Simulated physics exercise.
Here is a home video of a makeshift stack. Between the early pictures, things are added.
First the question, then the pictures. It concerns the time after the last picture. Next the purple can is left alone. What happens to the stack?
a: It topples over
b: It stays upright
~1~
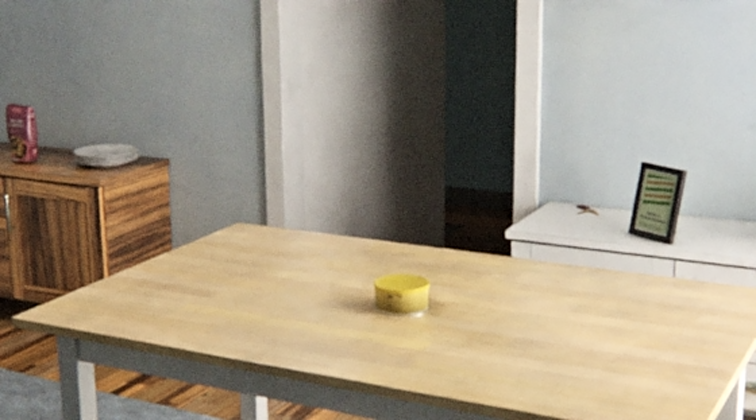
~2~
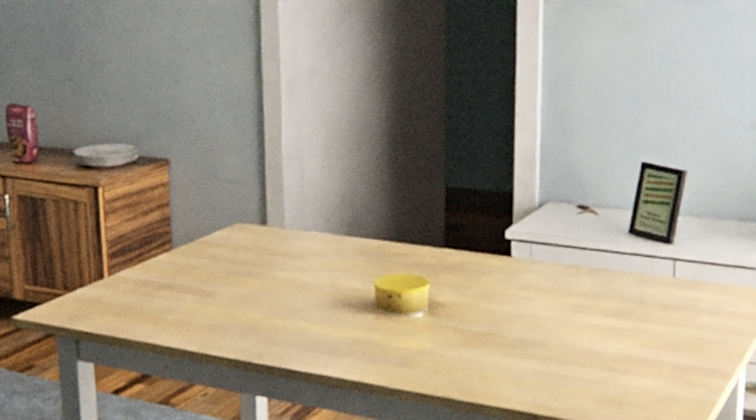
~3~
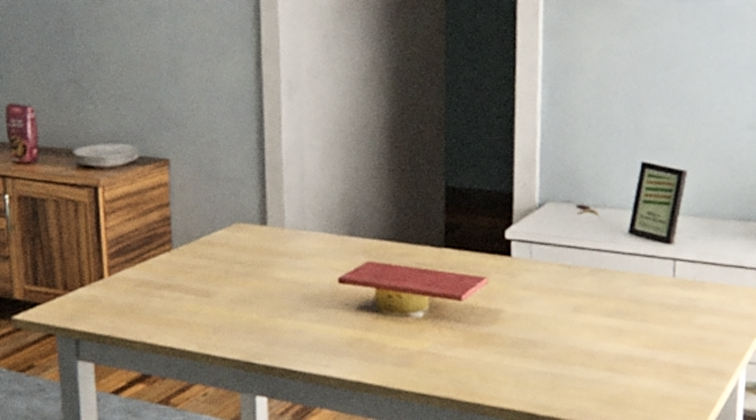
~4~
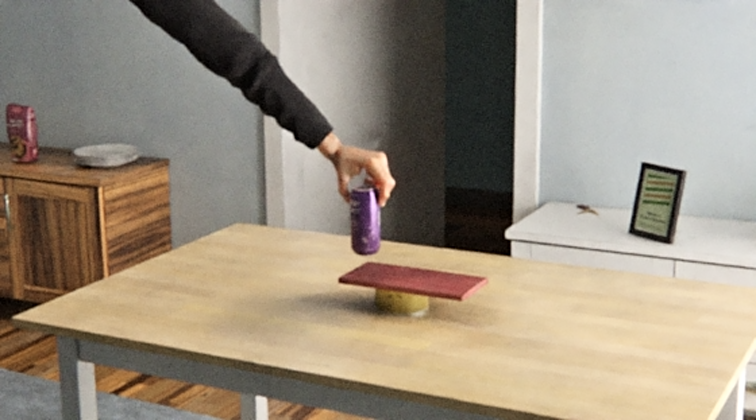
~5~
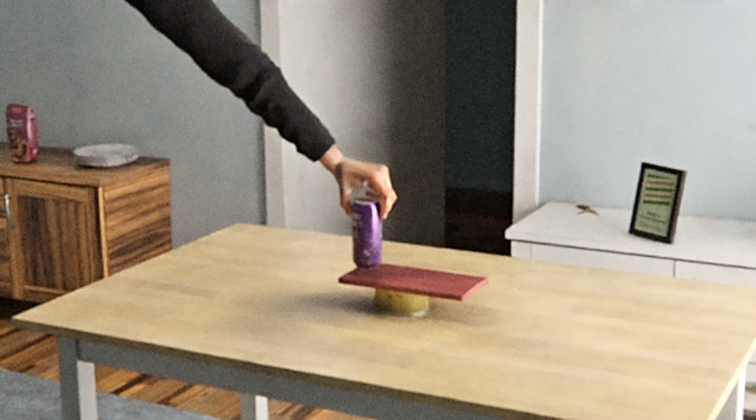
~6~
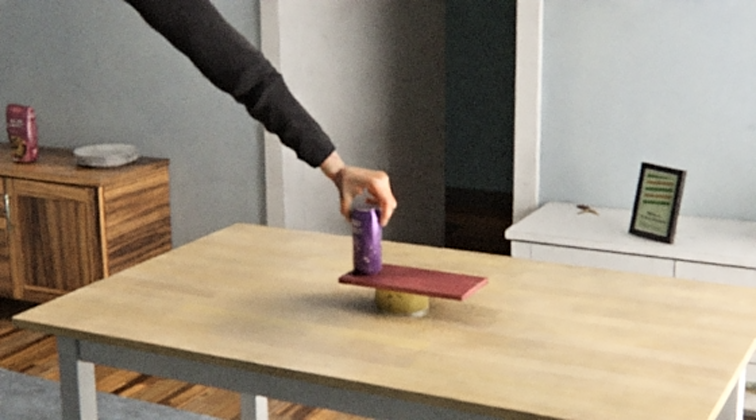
Answer: B.
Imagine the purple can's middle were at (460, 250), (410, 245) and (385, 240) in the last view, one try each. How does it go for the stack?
Topples, stands firm, stands firm.
Then, 0.20 s on from there, no change.
Then, 0.40 s on from there, purple can resting near (367, 240).
In the end, all 3 unmoved. At the end, from the last picture's camera, purple can near (367, 240). The stack keeps its balance.
